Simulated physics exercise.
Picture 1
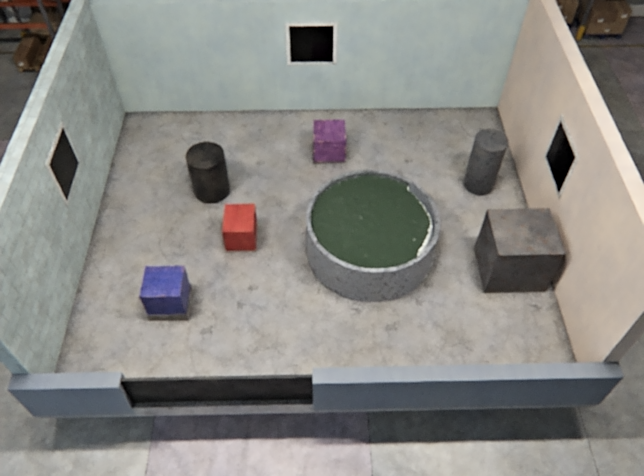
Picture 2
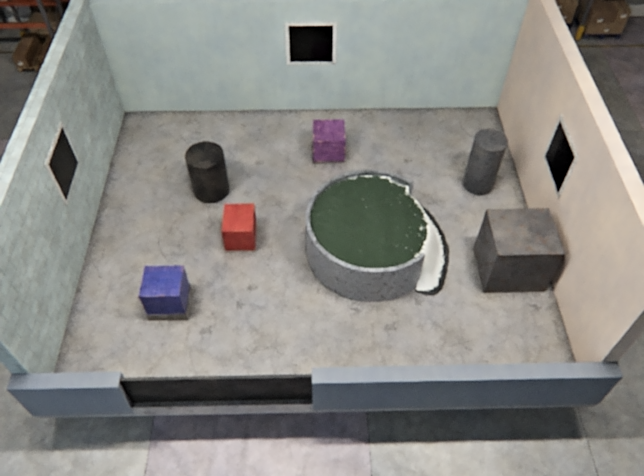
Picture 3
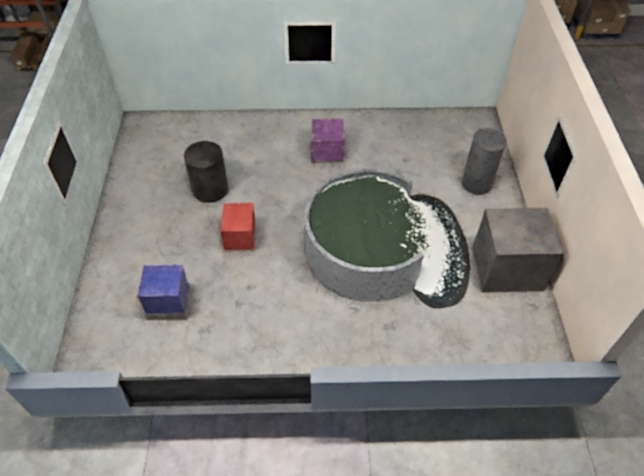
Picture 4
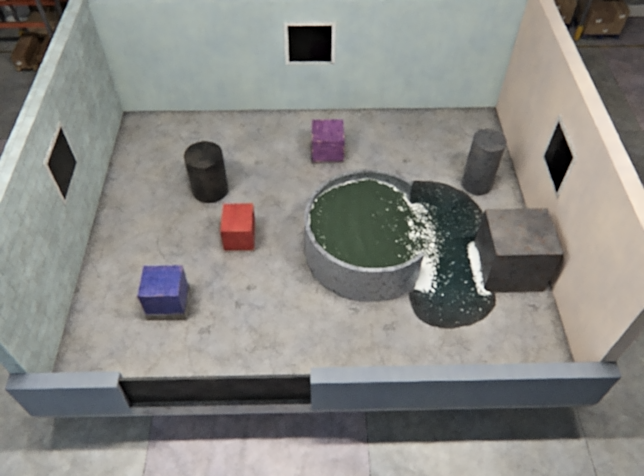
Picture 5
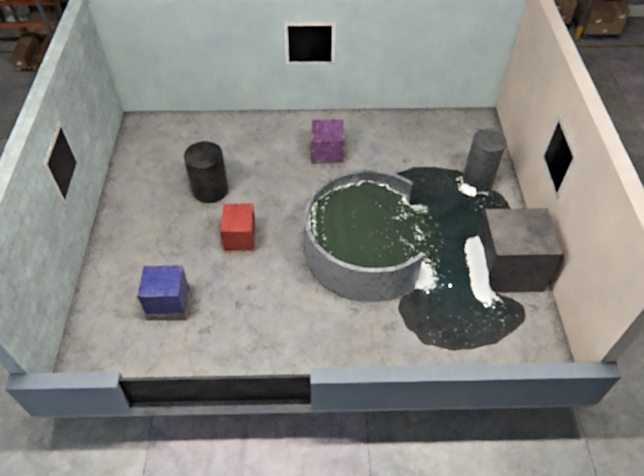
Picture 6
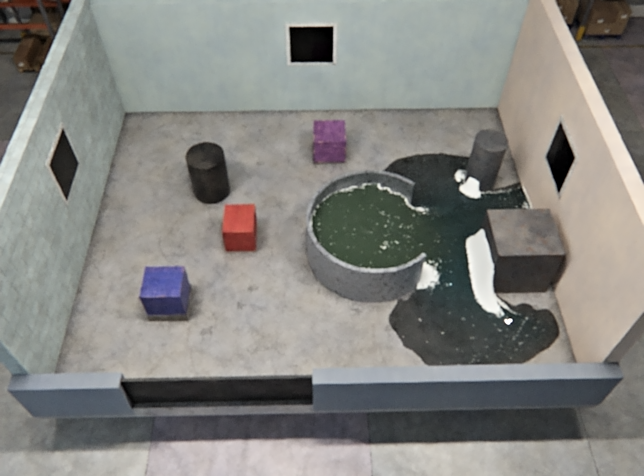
Dark green water pouring from the right side of a round grey pool, spreading across the floor around a grey block and cylinder.
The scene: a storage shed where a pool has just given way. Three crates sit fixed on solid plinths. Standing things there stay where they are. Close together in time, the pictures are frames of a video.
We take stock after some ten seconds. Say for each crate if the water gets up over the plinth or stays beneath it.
At the purple crate the water gets over; at the red crate the water gets over; at the blue crate the water stays beneath.
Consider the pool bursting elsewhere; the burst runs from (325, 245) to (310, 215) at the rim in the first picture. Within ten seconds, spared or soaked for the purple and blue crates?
The purple one is reached; the blue one is reached.
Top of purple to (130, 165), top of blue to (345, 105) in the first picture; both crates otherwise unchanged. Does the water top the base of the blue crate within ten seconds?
As for the blue one, it is dampened.
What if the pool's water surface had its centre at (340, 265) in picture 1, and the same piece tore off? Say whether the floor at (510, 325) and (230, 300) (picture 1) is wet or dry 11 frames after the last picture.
The first spot is wetted, while the second is not reached.
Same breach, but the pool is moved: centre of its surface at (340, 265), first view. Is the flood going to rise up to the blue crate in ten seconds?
Short answer: The blue crate crate is missed.
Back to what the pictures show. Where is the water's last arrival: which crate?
The red one, I reckon.
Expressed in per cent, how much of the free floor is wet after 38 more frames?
I reckon around 80 %.
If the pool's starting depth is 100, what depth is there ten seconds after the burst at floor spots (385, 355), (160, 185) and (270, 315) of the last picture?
I'd put them at close to 6 per cent, then 8 per cent, then 4 per cent.
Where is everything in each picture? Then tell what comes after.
The first frame shows the pool at (373, 221) is whole and still.
In the second frame, water pours out at (430, 237) and has run to a hidden place.
In the third frame, water pours out at (428, 239) and has run to (433, 200).
In the fourth frame, water pours out at (428, 241) and has run to (442, 186).
In the fifth frame, water pours out at (428, 242) and has run to (455, 173).
In the sixth frame, the front is at (546, 342), out from the gap at (429, 242).
A moment on, water covers 25 % of the floor; the purple crate not reached, the red crate not reached, the blue crate not reached.
Next, water covers 30 % of the floor; the purple crate not reached, the red crate not reached, the blue crate not reached.
Then, water covers 45 % of the floor; the purple crate water round its plinth, the red crate not reached, the blue crate not reached.
Later, water covers 80 % of the floor; the purple crate water round its plinth, the red crate water round its plinth, the blue crate water round its plinth.
In the end, water covers 100 % of the floor; the purple crate was topped, the red crate was topped, the blue crate stayed above the water.
